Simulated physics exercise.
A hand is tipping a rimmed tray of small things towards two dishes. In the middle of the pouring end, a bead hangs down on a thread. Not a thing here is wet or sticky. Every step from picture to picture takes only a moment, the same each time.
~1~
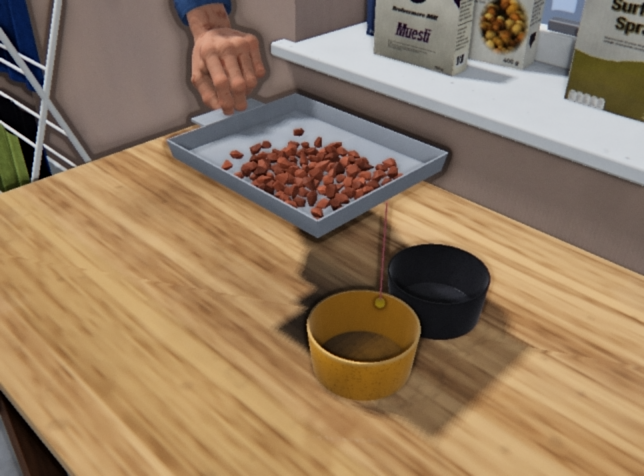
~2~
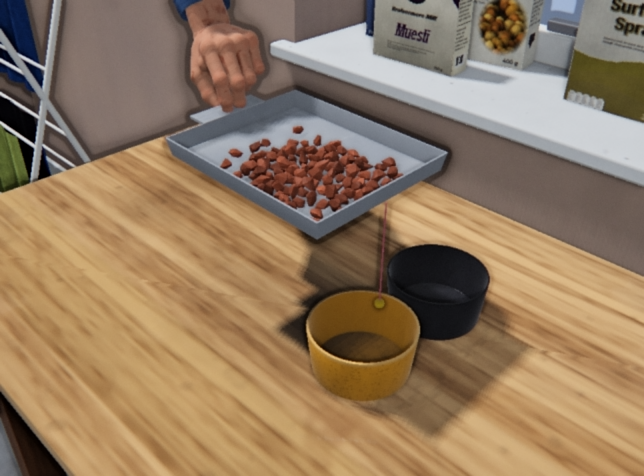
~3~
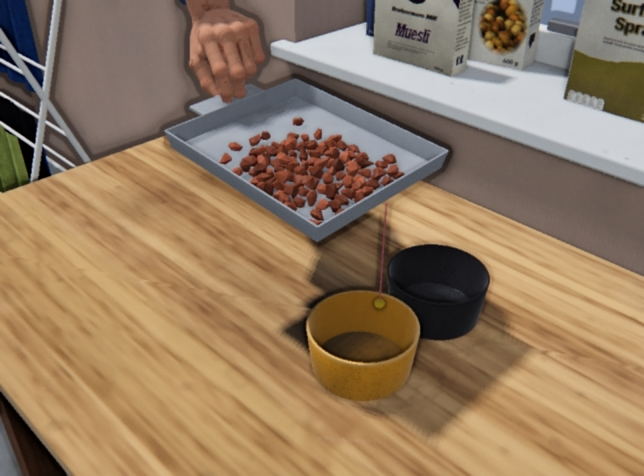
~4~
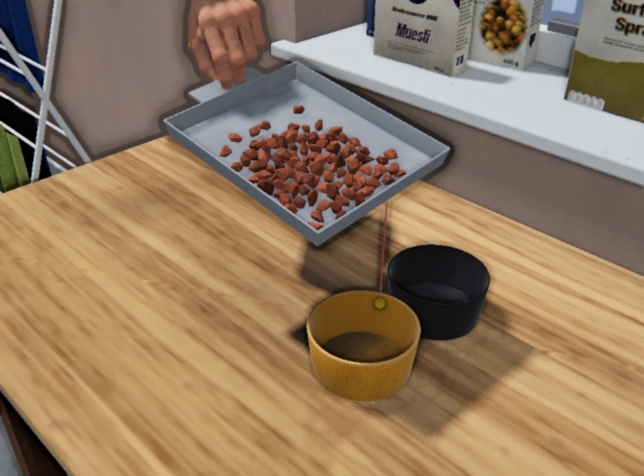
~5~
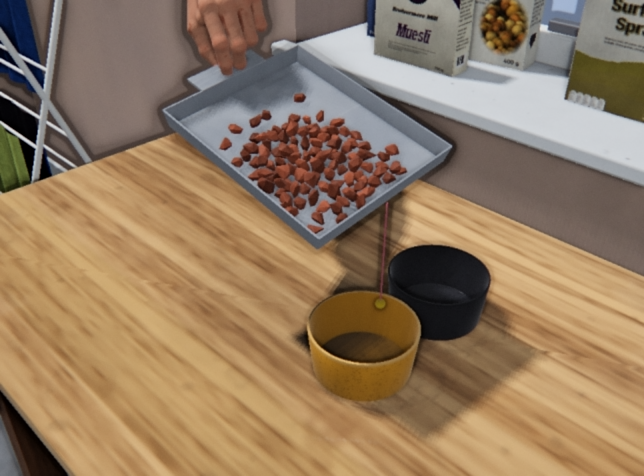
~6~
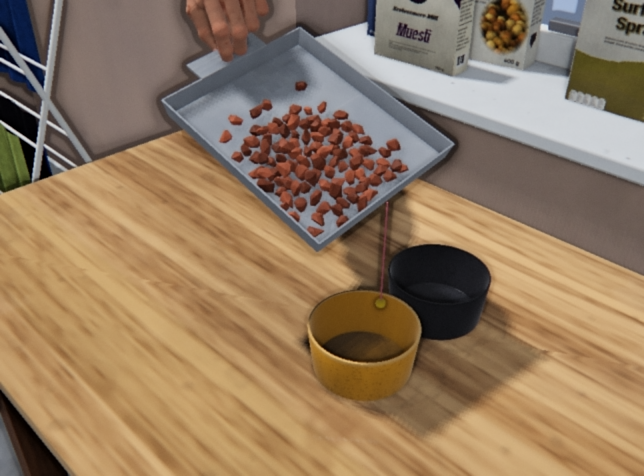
A hand tilts a grey rimmed tray of small reddish-brown chunks above a pale wooden tabletop, seen from above at an angle by a still camera. A mustard-yellow dish and a black one sit below, near a white ledge with packages, and a bead hangs on a red thread. The tray starts level, then its far side rises and its near left corner dips, the chunks keeping their places on it.
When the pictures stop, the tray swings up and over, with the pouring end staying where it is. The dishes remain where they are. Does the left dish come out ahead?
Yes.
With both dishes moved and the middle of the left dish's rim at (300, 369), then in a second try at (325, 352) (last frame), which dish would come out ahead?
Results - the dish on the left side first, the dish on the left side second.
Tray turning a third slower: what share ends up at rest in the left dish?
Roughly 30 percent, give or take.
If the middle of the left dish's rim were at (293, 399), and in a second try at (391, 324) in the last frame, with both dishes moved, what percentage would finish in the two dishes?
You'd see around 70 per cent and then around 20 per cent.
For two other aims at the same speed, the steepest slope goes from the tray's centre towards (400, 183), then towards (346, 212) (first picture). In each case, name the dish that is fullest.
First the right-hand dish, then the left dish.
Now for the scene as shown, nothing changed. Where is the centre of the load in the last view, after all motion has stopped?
Roughly at pixel (342, 416).
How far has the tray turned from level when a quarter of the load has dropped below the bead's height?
Angle: Close to 100°.
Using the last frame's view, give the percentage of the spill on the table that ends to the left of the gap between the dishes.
Near 80 in a hundred.
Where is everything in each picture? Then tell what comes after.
In the first picture, corners of the pouring end at (318, 218) and (442, 153), level; middle of the load at (315, 175), bits of crushed brick; left dish at (405, 369); right dish at (478, 311); bead on its thread at (380, 303).
In the second picture, corners of the pouring end at (317, 219) and (442, 152), level; middle of the load at (315, 174).
In the third picture, corners of the pouring end at (318, 223) and (443, 151), tipped barely, lowest at the left corner; middle of the load at (315, 171).
In the fourth picture, corners of the pouring end at (318, 229) and (445, 148), tipped a little, lowest at the left corner; middle of the load at (315, 167).
In the fifth picture, corners of the pouring end at (319, 234) and (447, 146), tipped clearly, lowest at the left corner; middle of the load at (316, 163).
In the sixth picture, corners of the pouring end at (319, 239) and (449, 143), tipped clearly, lowest at the left corner; middle of the load at (317, 159); left dish at (406, 369); right dish at (479, 311).
Soon after the last picture, tray tipped steeply; nearly all on the tray; a stray few in the air.
A little later, tray tipped past a quarter turn; about a quarter on the tray; a small part in the left dish; about half outside both; about a quarter in the air.
Later still, tray tipped past a quarter turn; about a third in the left dish; about two thirds outside both.
At rest, tray tipped past a quarter turn; about a third in the left dish; none in the right dish; about two thirds outside both.
